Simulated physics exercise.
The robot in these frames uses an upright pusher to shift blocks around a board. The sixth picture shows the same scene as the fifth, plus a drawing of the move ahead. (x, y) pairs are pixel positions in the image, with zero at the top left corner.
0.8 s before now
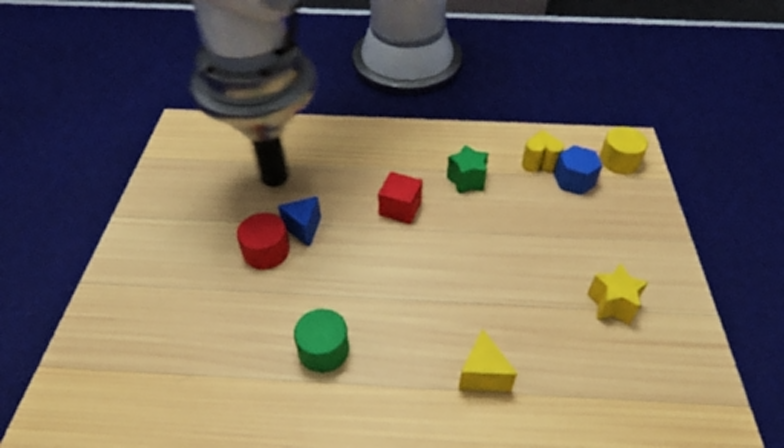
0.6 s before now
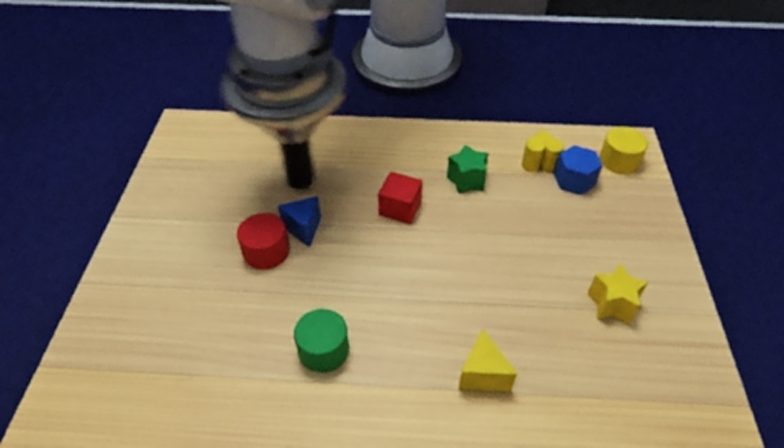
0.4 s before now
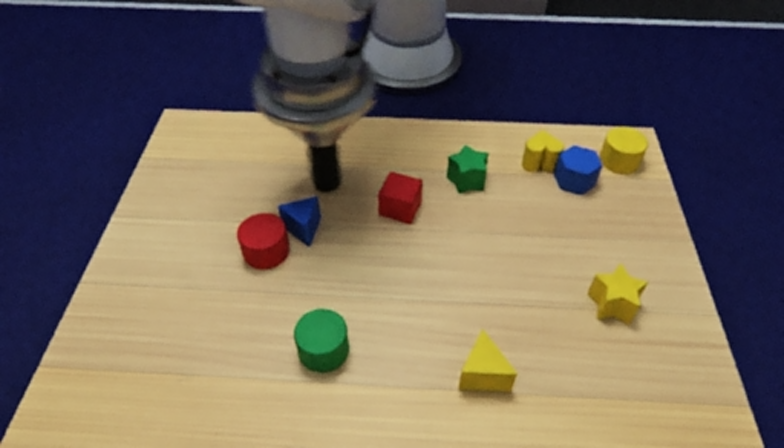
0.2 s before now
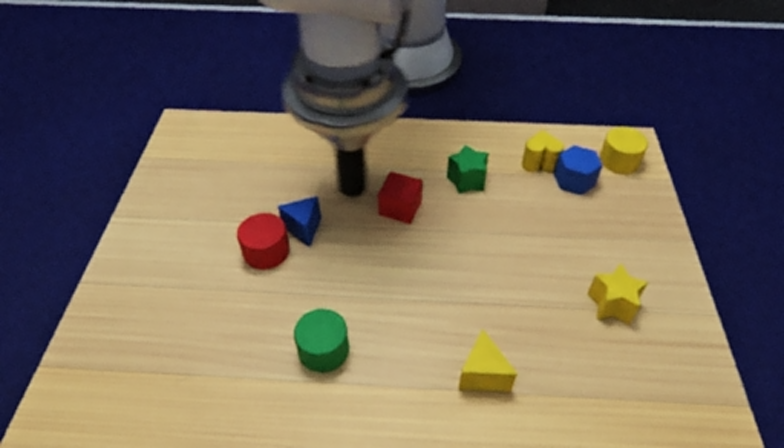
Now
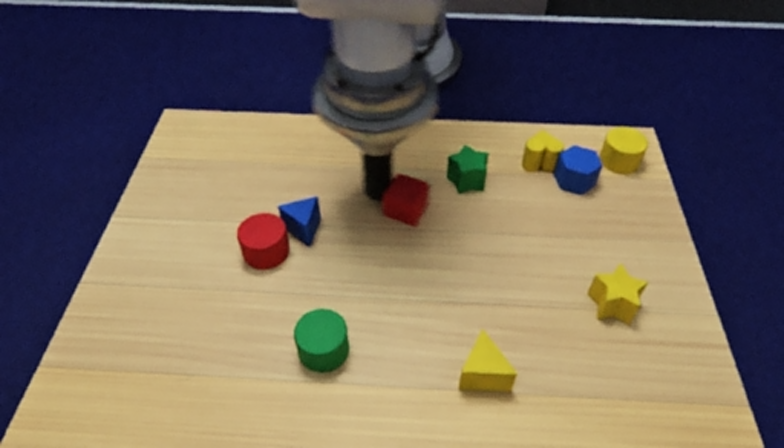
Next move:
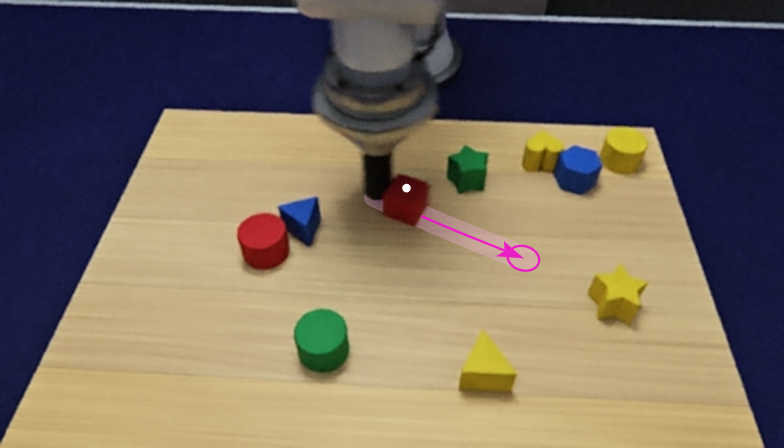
On a light wooden board over a dark blue surface, red, blue, green and yellow blocks sit scattered as a robot's upright pusher hovers near the upper left. The pusher moves steadily right, passing behind the blue triangle, then meets the red square block and nudges it slightly to the right.
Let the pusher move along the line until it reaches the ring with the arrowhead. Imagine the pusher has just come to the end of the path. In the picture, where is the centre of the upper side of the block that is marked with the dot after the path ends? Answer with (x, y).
Expect it around (559, 259).
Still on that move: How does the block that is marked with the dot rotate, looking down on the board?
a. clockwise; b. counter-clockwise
My pick is a.
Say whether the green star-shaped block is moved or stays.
The block in question stays where it was by the end.
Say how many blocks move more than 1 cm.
The answer is one block, counting only moves over 1 cm.
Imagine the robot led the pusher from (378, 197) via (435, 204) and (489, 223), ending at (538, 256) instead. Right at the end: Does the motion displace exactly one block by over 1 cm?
Yes, it checks out.
Path on the board, from (378, 197) directly to (523, 258); the dot is on the red square piece.
What follows on the original path. One third of the way, pusher at (426, 211); red square piece at (456, 211).
Two thirds of the way, pusher at (475, 231); red square piece at (507, 234), turned 15° clockwise.
At the end, pusher at (525, 251); red square piece at (559, 259), turned 30° clockwise; green star-shaped block in place.
